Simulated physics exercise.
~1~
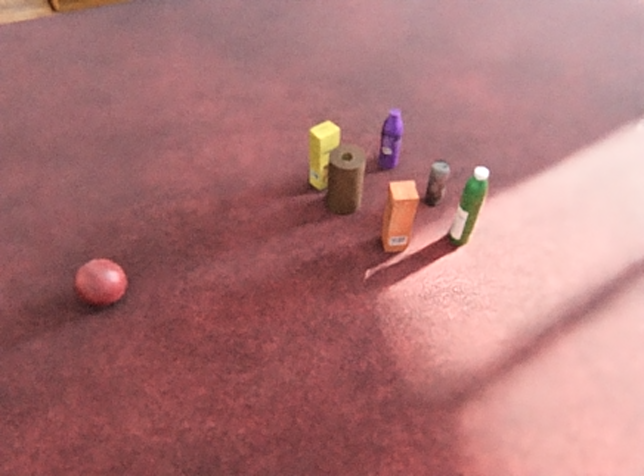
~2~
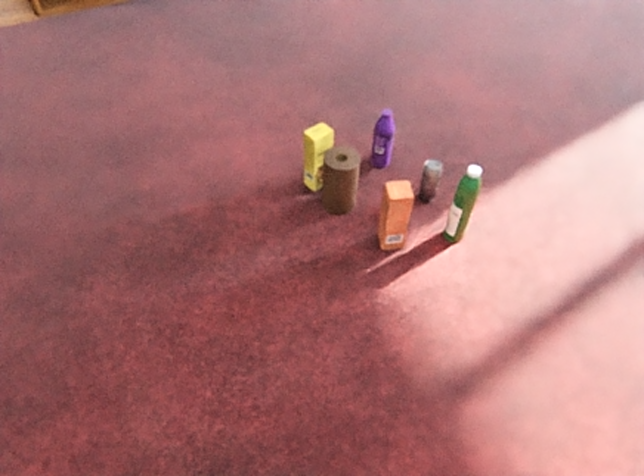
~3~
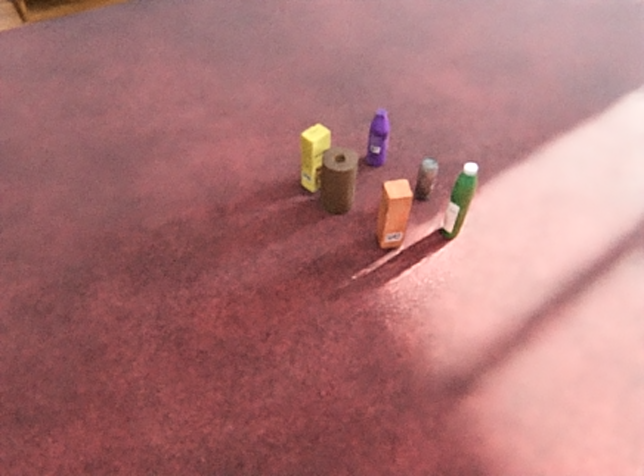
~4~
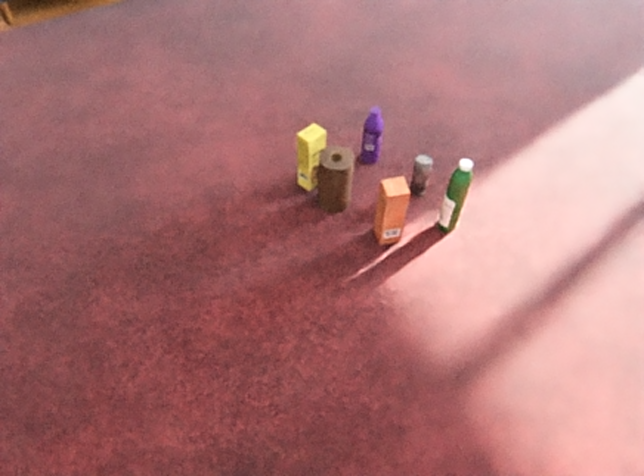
On a reddish floor, a red ball leaves view while the six grouped items stay standing.
